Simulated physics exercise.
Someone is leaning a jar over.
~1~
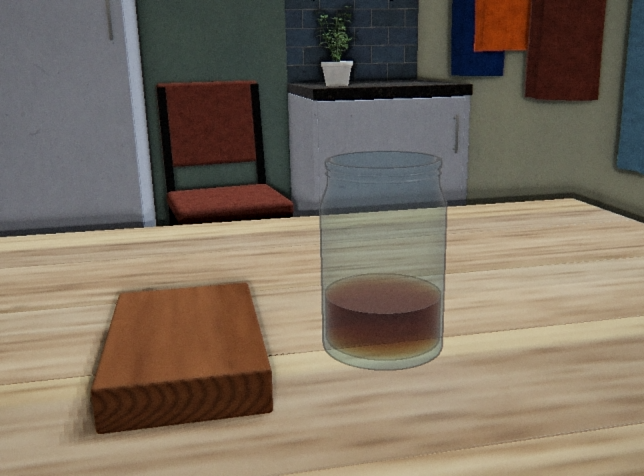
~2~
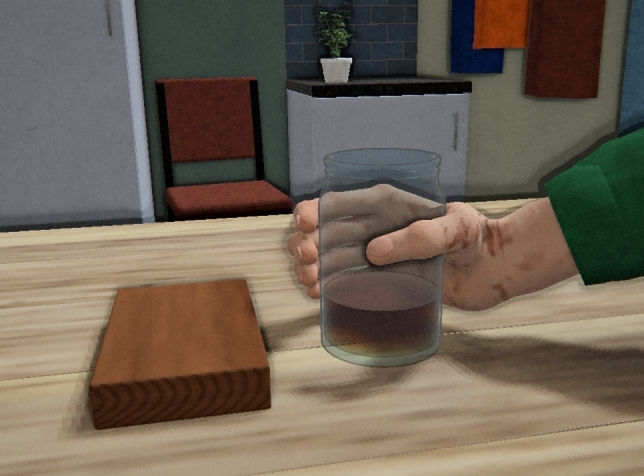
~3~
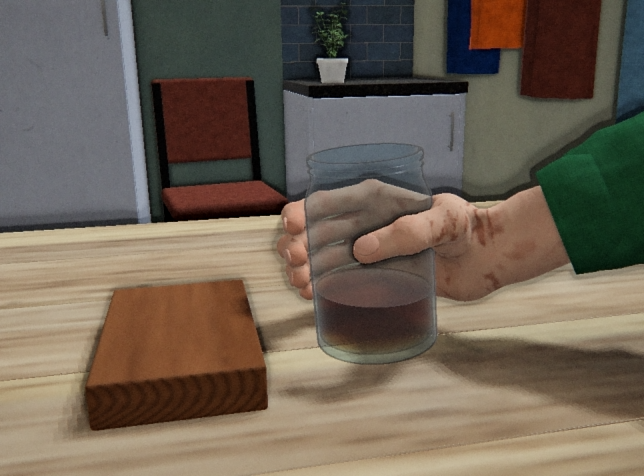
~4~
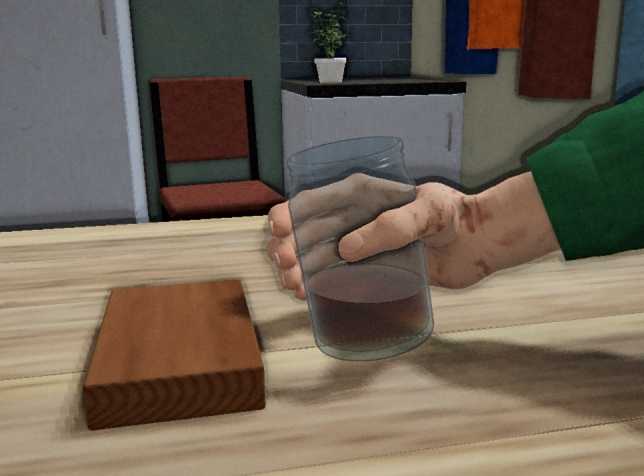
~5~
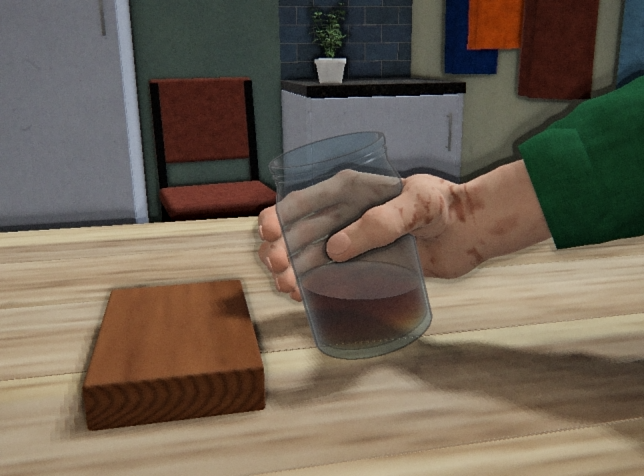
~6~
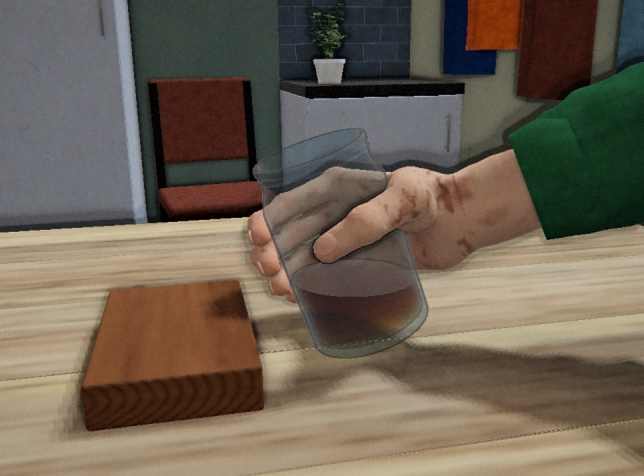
A clear glass jar with dark brown liquid in its bottom stands upright on a pale wooden table, seen from just above the tabletop in a kitchen. A reddish-brown wooden block lies to its left, with a red chair, grey cabinets and a potted plant behind. A green-sleeved hand from the right grips the jar and steadily leans its top leftward towards the block, while the view shifts very slightly.
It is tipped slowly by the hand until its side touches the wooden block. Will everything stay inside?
The liquid remains inside.
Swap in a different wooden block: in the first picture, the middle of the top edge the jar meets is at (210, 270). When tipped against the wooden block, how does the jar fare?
In that case it lets nothing escape.
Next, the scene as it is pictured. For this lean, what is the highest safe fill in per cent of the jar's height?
Around 60 per cent of its height, I reckon.
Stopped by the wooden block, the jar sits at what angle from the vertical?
55°.
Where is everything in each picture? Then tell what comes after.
In the first picture, it stands upright; jar (383, 249) about a quarter full.
The second picture shows a hand takes hold; jar about a quarter full, surface at (381, 290); wooden block (184, 341).
In the third picture, the top moves towards the wooden block; jar (370, 243) about a quarter full.
The fourth picture shows on the way over; jar about a quarter full, surface at (365, 282); wooden block (178, 342).
In the fifth picture, it is leaning; jar (349, 237) about a quarter full.
The sixth picture shows tipping on its foot; jar about a quarter full, surface at (354, 277); wooden block (177, 342).
Soon after, the jar leans by about 35°; nothing has left it.
Later, the jar leans by about 50°; nothing has left it.
In the end, the jar leans by about 55°, against the wooden block; nothing has left it.
